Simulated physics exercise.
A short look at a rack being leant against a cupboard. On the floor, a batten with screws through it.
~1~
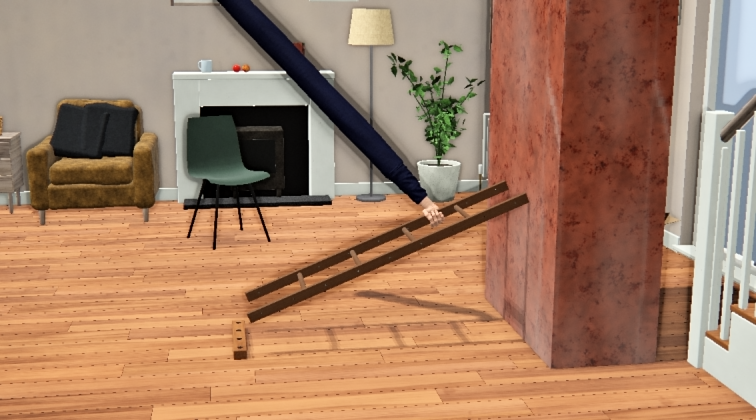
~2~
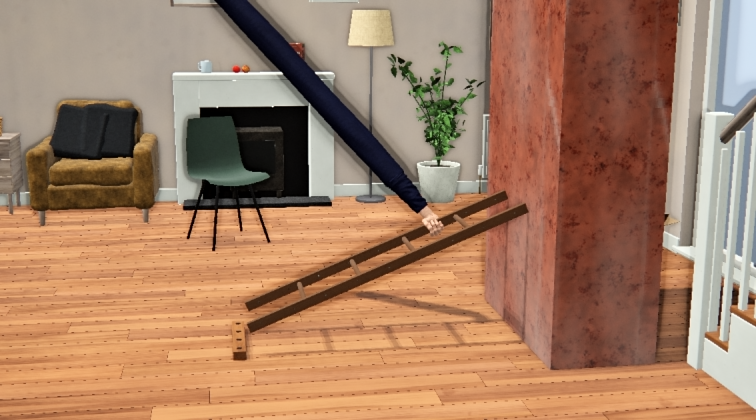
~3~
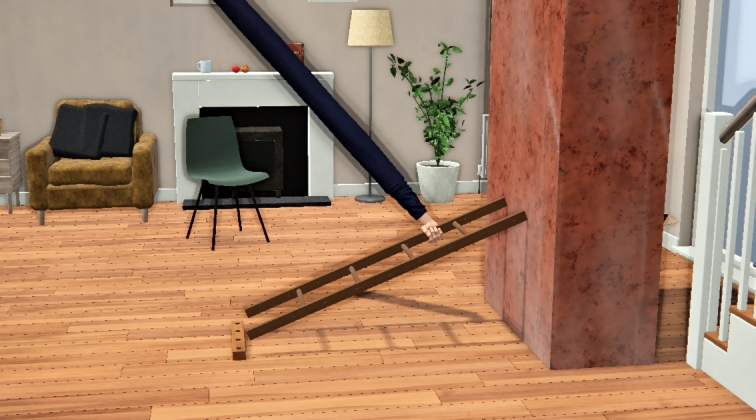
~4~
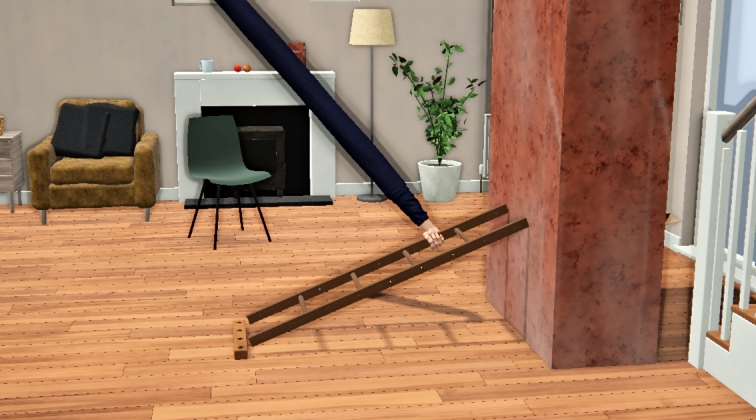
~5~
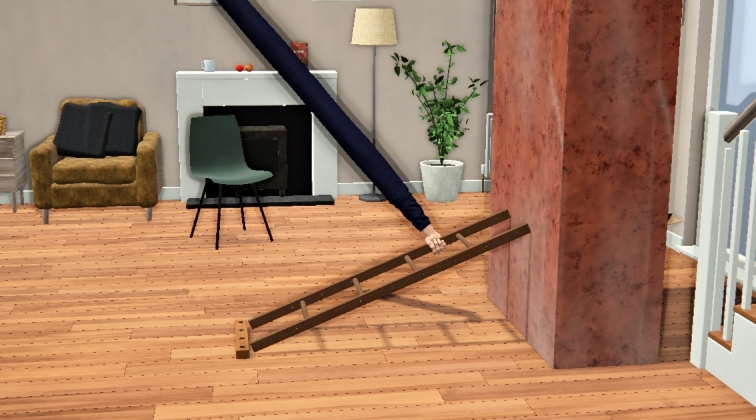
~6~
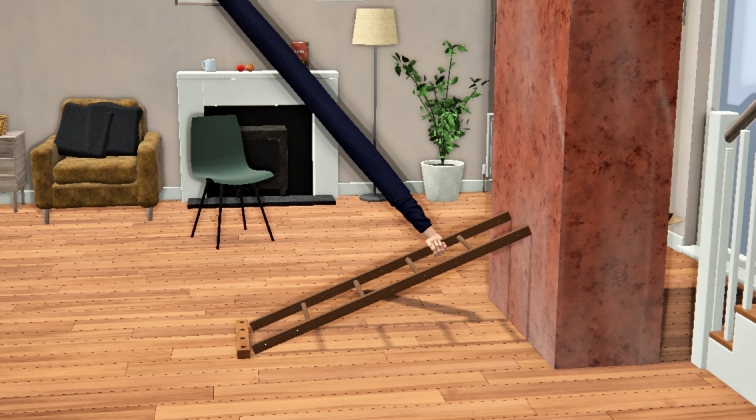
In this clip, a hand on a long dark-sleeved arm lowers a brown ladder-like rack slightly against a reddish cupboard, its lower end beside a small batten on the wooden floor, then keeps holding it in place.
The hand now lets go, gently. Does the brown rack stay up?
As it turns out, the brown rack remains leaning.
Then, 0.10 s later than the last frame, brown rack moving near (386, 281).
Then, 0.32 s later than the last frame, brown rack at rest near (386, 281).
When it is over, the brown rack stays up, near (386, 281).
